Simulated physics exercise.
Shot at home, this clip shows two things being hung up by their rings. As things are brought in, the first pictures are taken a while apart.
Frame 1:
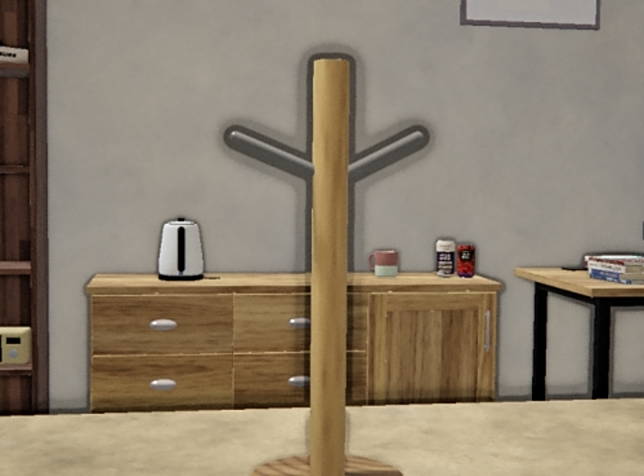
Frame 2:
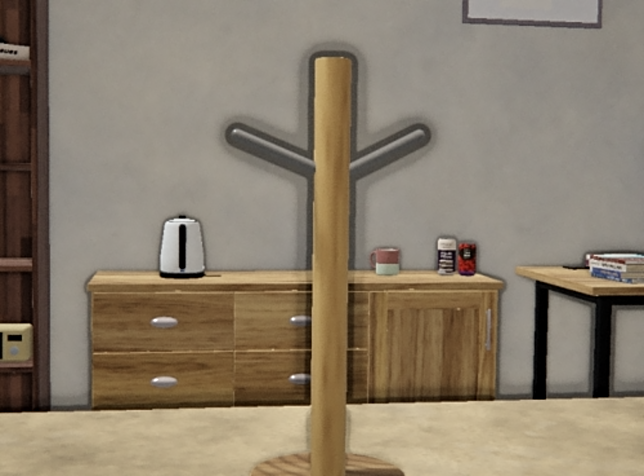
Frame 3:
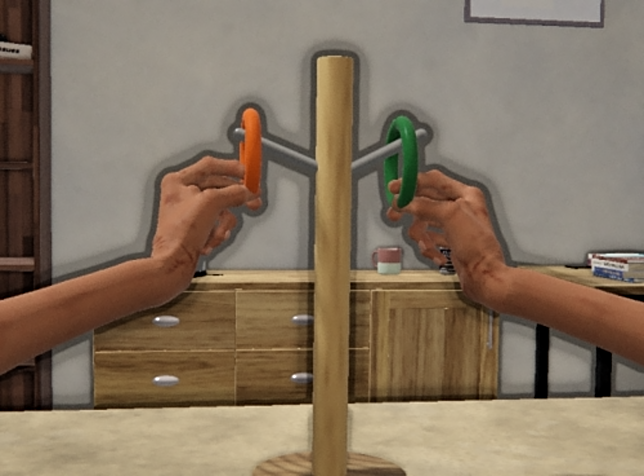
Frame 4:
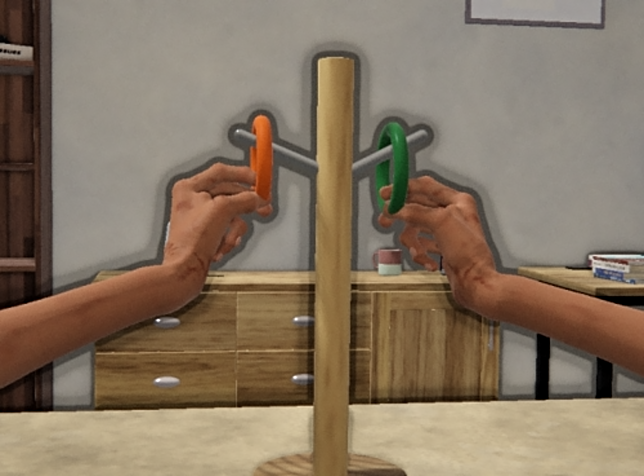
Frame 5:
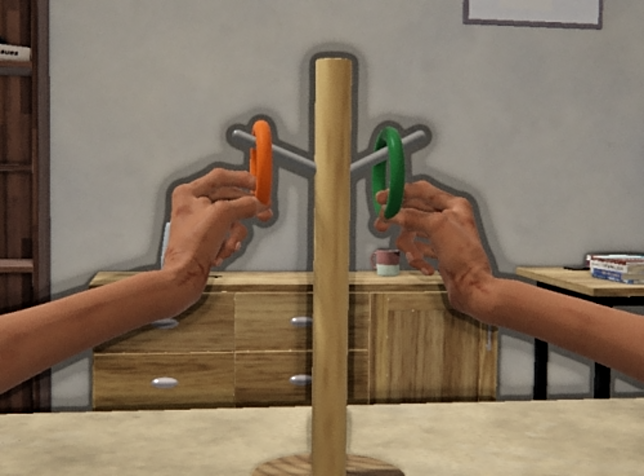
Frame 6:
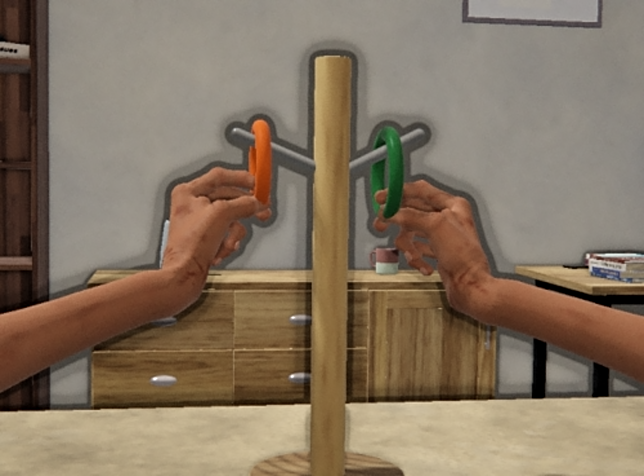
At home, two hands slide orange and green rings slightly inward along a stand's pegs.
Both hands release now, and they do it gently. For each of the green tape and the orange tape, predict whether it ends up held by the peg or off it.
Prediction: The green tape held by the peg; the orange tape held by the peg.
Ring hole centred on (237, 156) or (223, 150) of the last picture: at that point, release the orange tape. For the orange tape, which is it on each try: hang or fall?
In order, it is held, then it is not held.
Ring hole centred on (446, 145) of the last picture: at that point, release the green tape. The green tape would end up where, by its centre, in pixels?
It settles around (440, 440).
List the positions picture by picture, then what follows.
In the first frame, peg stand (326, 279).
In the second frame, peg stand (327, 277).
In the third frame, still on the way; green tape (400, 164); peg stand (329, 276).
In the fourth frame, still on the way; orange tape (261, 161); peg stand (330, 278).
In the fifth frame, still on the way; green tape (388, 176); peg stand (328, 278).
In the sixth frame, in place, still held; green tape (387, 175); orange tape (260, 166); peg stand (327, 276).
Then, 0.22 s on from there, green tape turned 10° from its first pose near (382, 182); orange tape turned 7° from its first pose near (257, 167).
Then, 0.46 s on from there, green tape turned 4° from its first pose near (359, 191); orange tape at rest near (260, 167).
In the end, the green tape stays on its peg, near (357, 191); the orange tape stays on its peg, near (259, 167).
